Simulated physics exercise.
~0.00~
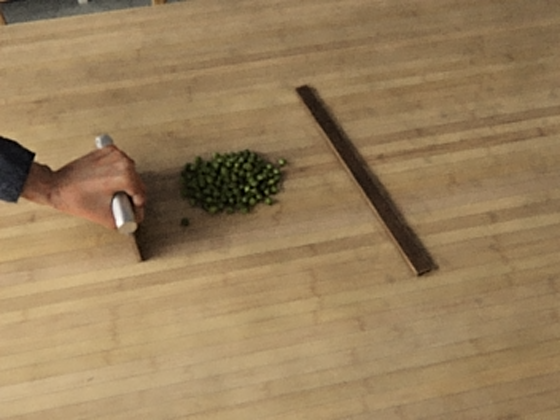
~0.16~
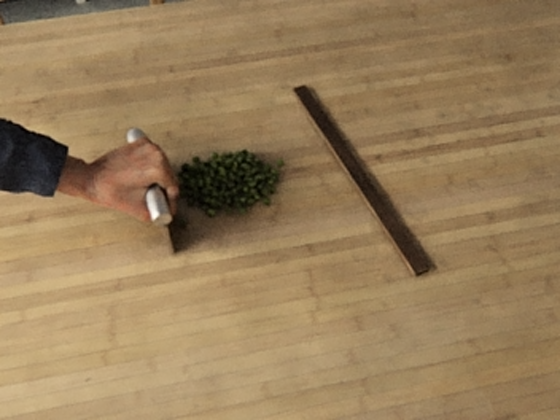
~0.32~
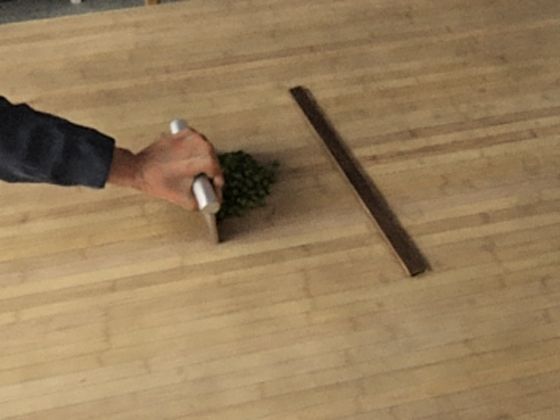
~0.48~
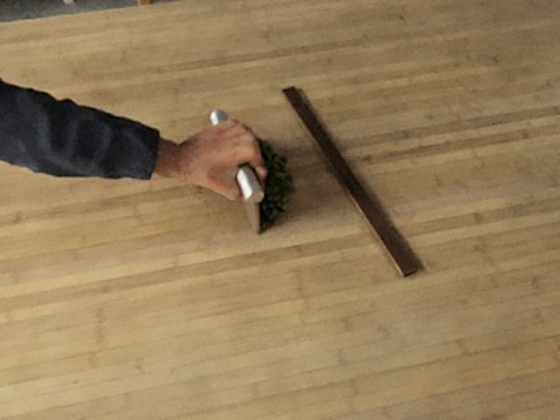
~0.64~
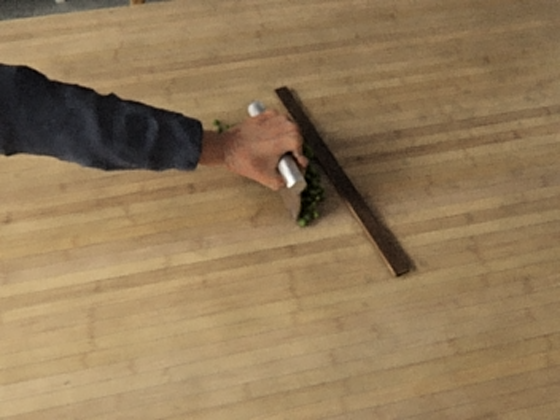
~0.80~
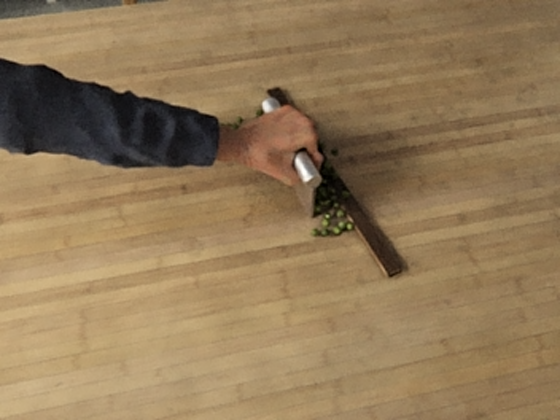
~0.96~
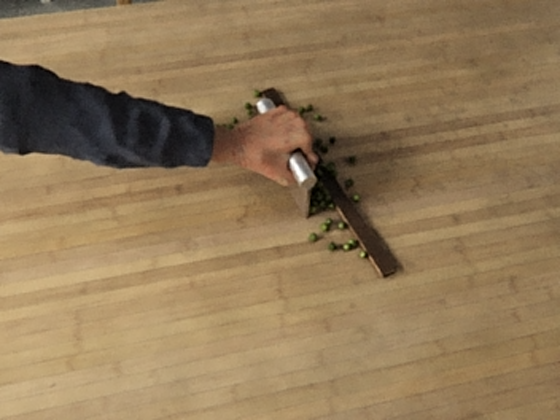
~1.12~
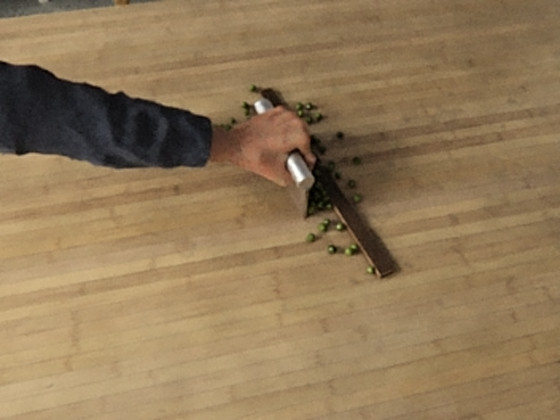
On a pale, striped wooden surface, a hand in a dark sleeve grips a scraper with a silvery handle, to the left of a heap of small green olives. A narrow dark brown strip lies slanted to the right. The hand pushes the scraper rightwards into the heap, bunching the olives and driving them toward the strip. As they reach it, some spill around the blade and over the strip. The scraper stops against the strip, and the olives end scattered around it, a few resting beyond, with the hand still holding the handle.
